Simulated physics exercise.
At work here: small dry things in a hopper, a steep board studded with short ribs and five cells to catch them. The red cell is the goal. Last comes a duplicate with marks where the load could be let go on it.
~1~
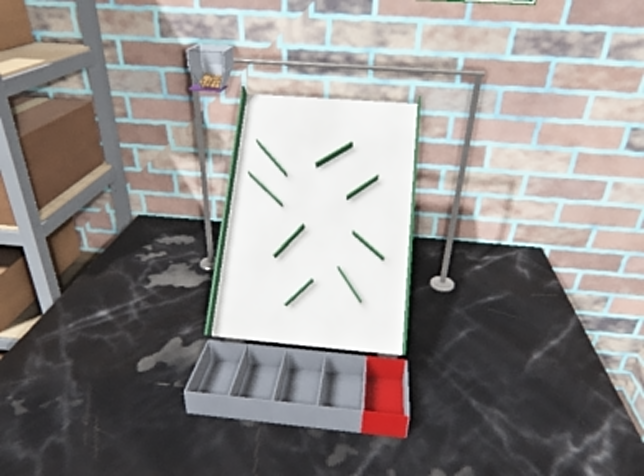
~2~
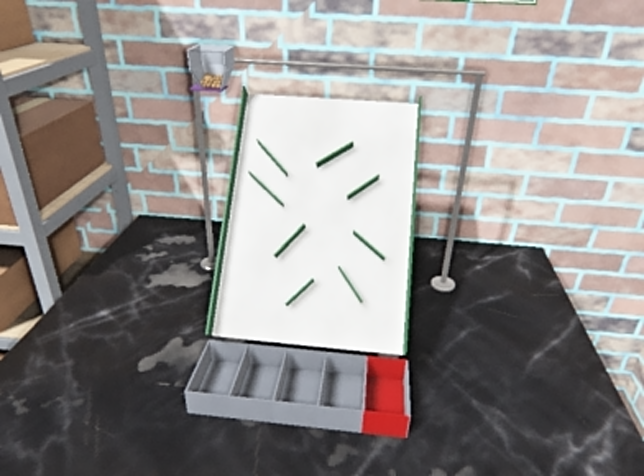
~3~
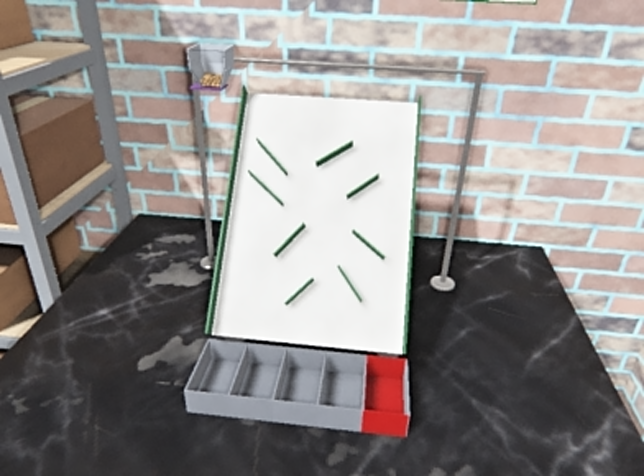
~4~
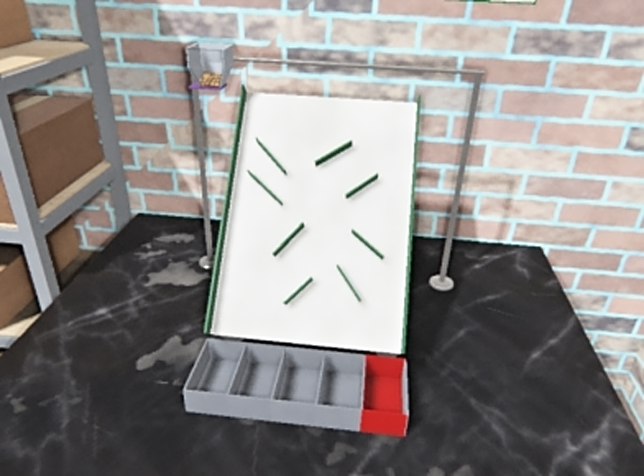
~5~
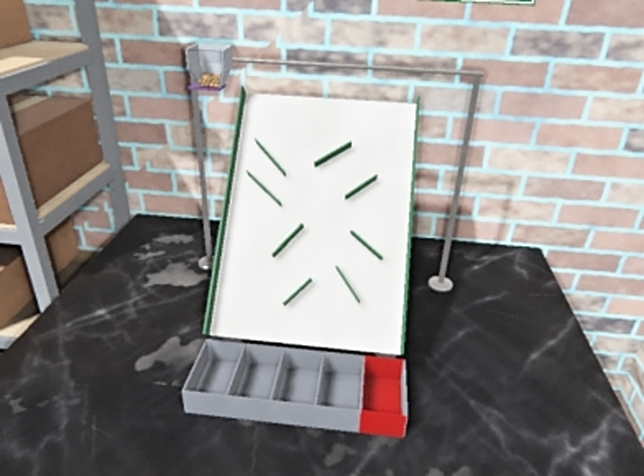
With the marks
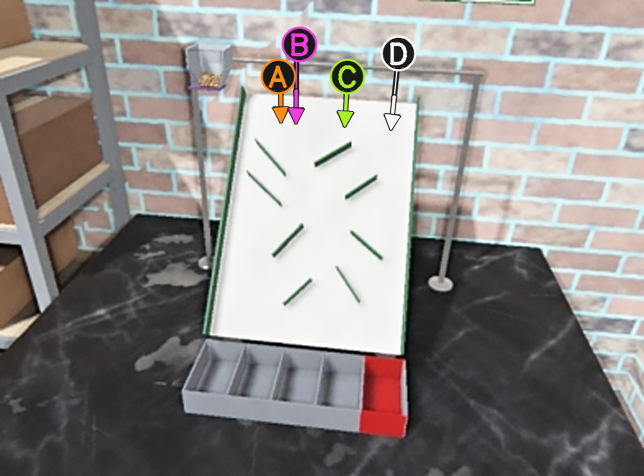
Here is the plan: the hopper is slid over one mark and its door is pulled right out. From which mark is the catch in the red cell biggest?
The answer is mark D.
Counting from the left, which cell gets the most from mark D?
It is the fifth one.
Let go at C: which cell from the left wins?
The first.
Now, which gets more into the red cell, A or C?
The answer is A.
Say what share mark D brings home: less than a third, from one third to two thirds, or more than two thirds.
From one third to two thirds.
On the marked copy, mark A meets the board at (280, 117); mark B meets the board at (296, 118); mark C meets the board at (344, 121); mark D meets the board at (391, 124).
For mark A, about a tenth in the red cell, roughly two thirds in other cells, roughly a quarter outside the box.
For mark B, about a tenth in the red cell, the larger part in other cells, about a tenth outside the box.
For mark C, just a few in the red cell, almost all in other cells, about a tenth outside the box.
For mark D, roughly half in the red cell, roughly a quarter in other cells, roughly a quarter outside the box.
